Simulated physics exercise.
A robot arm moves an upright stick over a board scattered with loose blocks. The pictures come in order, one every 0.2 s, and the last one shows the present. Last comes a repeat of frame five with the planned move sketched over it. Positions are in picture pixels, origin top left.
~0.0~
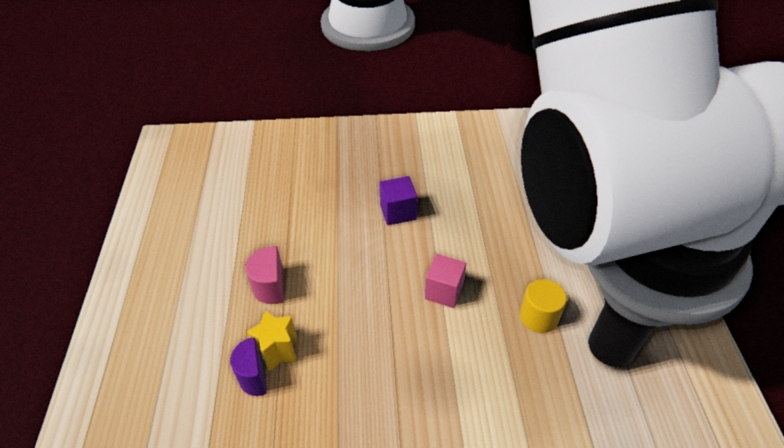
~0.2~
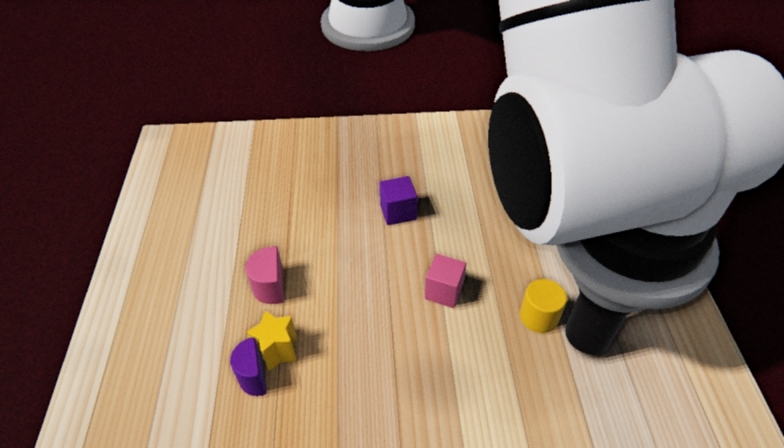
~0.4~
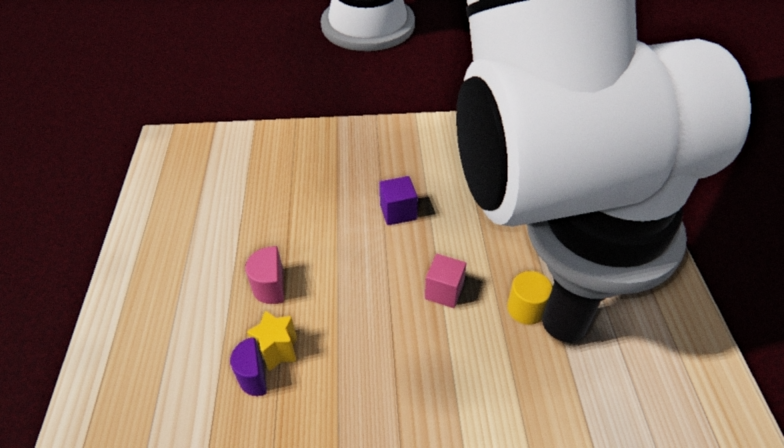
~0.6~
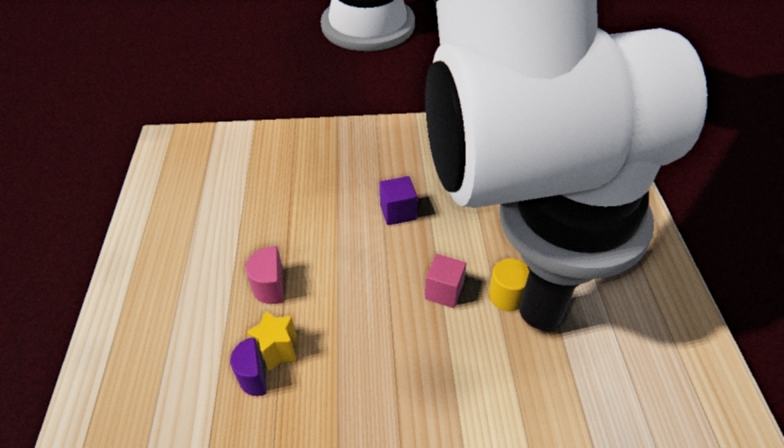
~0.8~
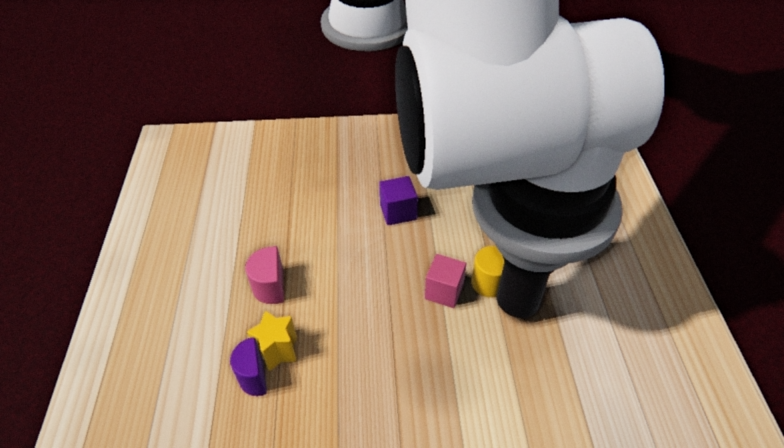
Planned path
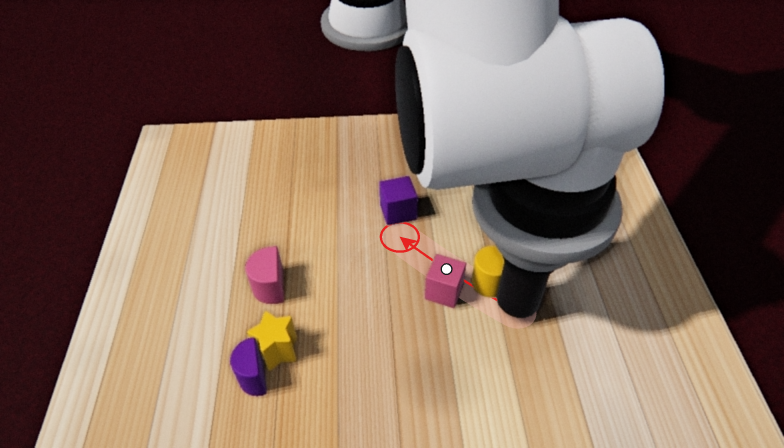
On a striped wooden board scattered with small purple, pink and yellow blocks, a white robot arm lowers no further but slides its upright black stick leftward toward a yellow cylinder. The stick then meets the cylinder and pushes it left and slightly away, close beside a pink cube, while the other blocks stay still.
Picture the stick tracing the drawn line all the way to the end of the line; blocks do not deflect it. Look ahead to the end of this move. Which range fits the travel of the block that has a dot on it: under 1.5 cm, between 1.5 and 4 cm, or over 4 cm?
Displacement: 1.5 to 4 cm.
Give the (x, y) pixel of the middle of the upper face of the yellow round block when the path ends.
Located at (451, 211).
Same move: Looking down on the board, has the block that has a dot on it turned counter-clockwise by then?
Short answer: Yes.
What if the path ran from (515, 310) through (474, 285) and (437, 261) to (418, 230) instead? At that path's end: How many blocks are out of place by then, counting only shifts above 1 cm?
Expect two.
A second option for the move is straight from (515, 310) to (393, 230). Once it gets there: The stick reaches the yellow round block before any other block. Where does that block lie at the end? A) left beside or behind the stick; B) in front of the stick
My pick is A.
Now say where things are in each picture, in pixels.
In the first picture, stick tip at (611, 347); block tops, purple square piece at (398, 188); pink square piece at (447, 269); yellow round block at (547, 294).
In the second picture, stick at (588, 335); blocks unchanged.
In the third picture, stick at (564, 323); yellow round block at (533, 286).
In the fourth picture, stick at (541, 312); yellow round block at (513, 273).
In the fifth picture, stick at (518, 300); purple square piece at (398, 188); pink square piece at (447, 269); yellow round block at (495, 260).
Path on the board, from (515, 310) over (453, 273) to (400, 237); the dot is on the pink square piece.
The first path, step by step. One third of the way, stick at (474, 275); pink square piece at (438, 268), turned 20° anticlockwise; yellow round block at (466, 232).
Two thirds of the way, stick at (435, 251); pink square piece at (419, 265), turned 70° anticlockwise; yellow round block at (452, 212).
At the end, stick at (400, 226); purple square piece in place; pink square piece at (418, 265), turned 70° anticlockwise; yellow round block at (451, 211).
